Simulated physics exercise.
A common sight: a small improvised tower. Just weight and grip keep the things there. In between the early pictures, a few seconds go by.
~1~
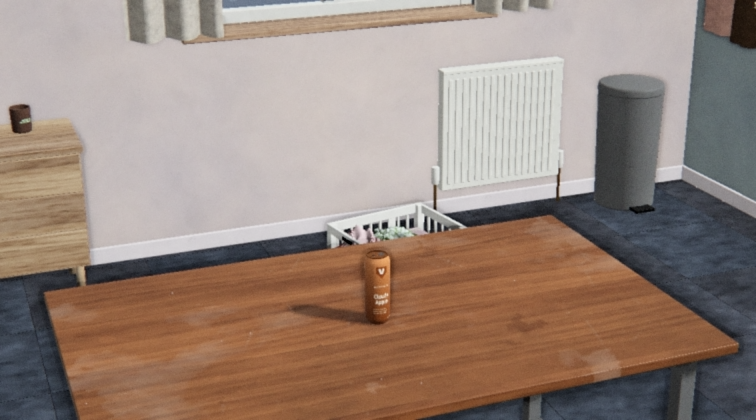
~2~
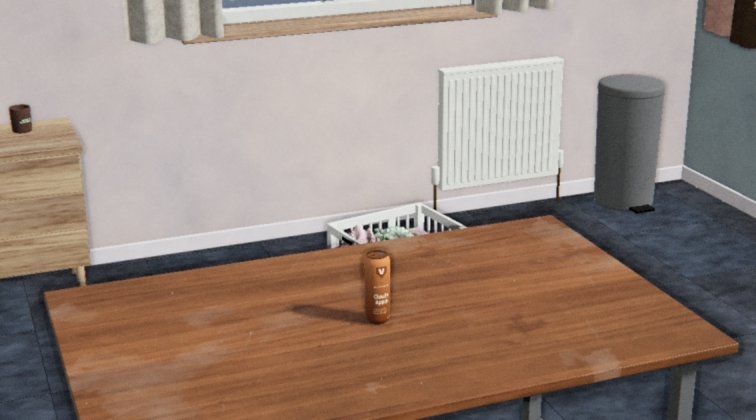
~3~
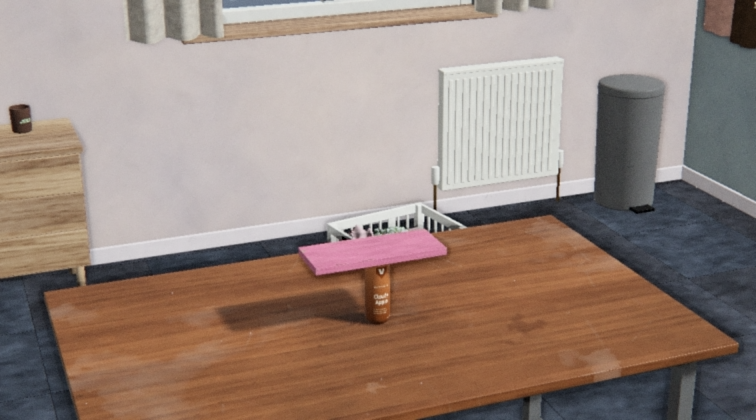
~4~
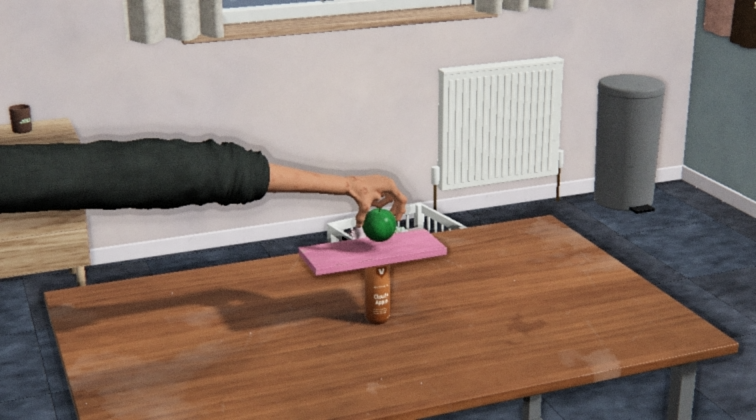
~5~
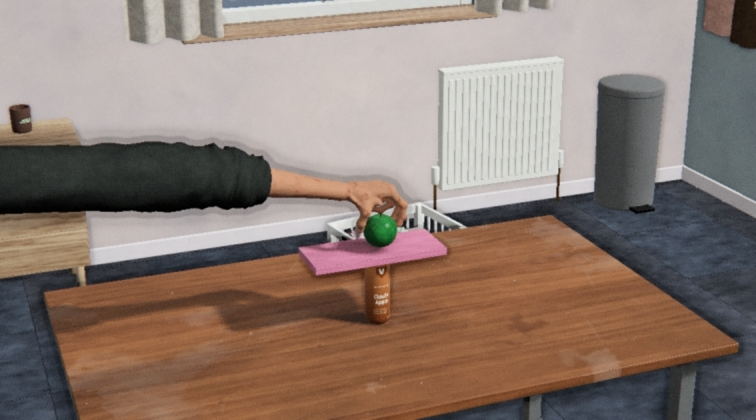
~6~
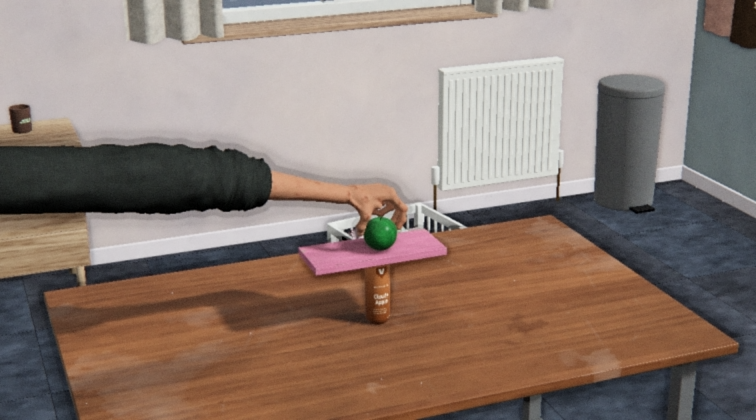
Hand lowering a green apple onto a pink board that has appeared across the top of an orange can on a wooden table.
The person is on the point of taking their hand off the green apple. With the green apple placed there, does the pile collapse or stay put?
It stays put.
Then, 0.20 s past the last view, nothing moves.
Then, 0.50 s past the last view, green apple resting near (380, 234).
Finally, all 3 still in place. Final places as the last picture's camera would see them, green apple near (380, 234). The stack keeps its balance.
